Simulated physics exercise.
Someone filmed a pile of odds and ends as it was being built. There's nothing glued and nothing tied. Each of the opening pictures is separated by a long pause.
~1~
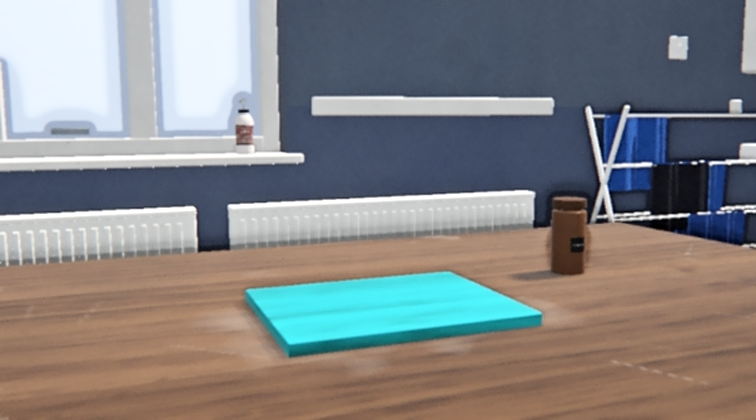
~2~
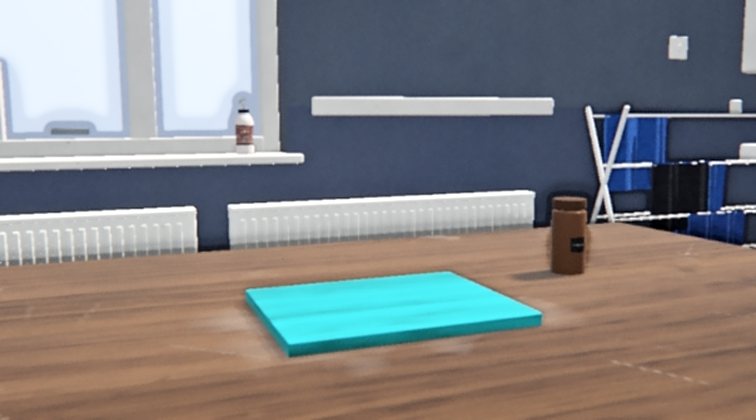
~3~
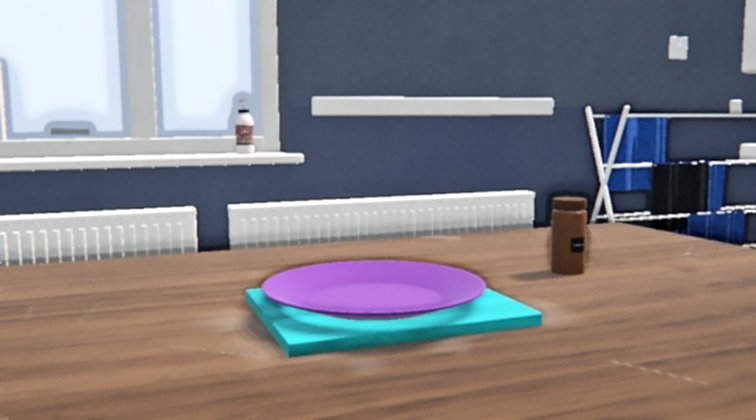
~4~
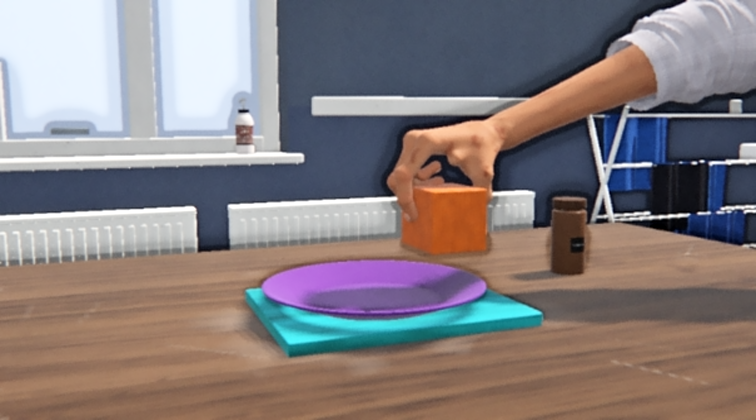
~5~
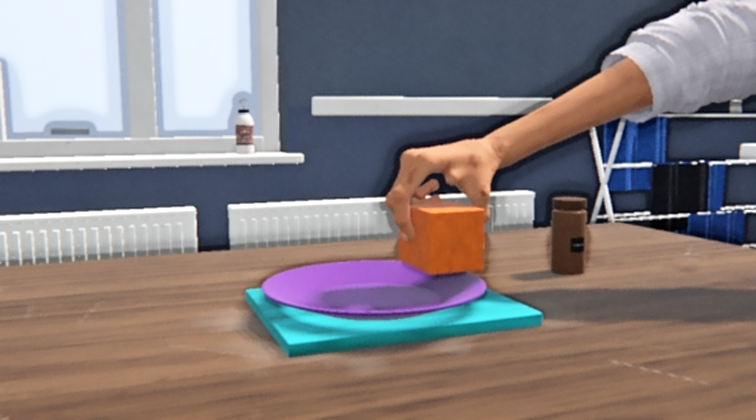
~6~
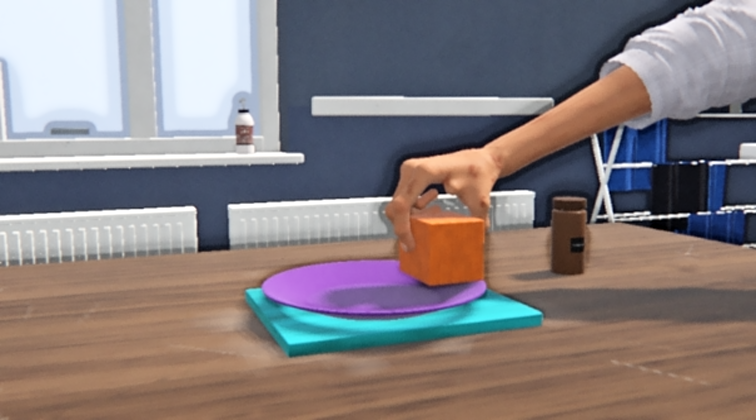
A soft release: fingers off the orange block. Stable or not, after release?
Stable.
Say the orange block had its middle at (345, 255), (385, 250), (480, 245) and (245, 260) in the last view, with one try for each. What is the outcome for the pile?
Attempt one, the pile survives; attempt two, it survives; attempt three, it falls over; attempt four, it falls over.
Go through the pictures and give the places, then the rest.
In the first picture, the last thing is not in view yet.
In the second picture, the last thing is not in view yet; turquoise board (384, 307).
In the third picture, the last thing is not in view yet; brown shaker (568, 236).
In the fourth picture, on its way; orange block (443, 217); purple plate (374, 292).
In the fifth picture, on its way; orange block (440, 236); turquoise board (384, 307).
In the sixth picture, in place under the hand; orange block (440, 247); brown shaker (568, 236).
Then, 0.20 s after the last picture, nothing has stirred.
Then, 0.40 s after the last picture, orange block resting near (440, 248).
Then, 0.70 s after the last picture, orange block resting near (440, 247).
At rest, all 4 in place. Seen from the same camera at the end, orange block near (440, 247). The pile keeps its balance.
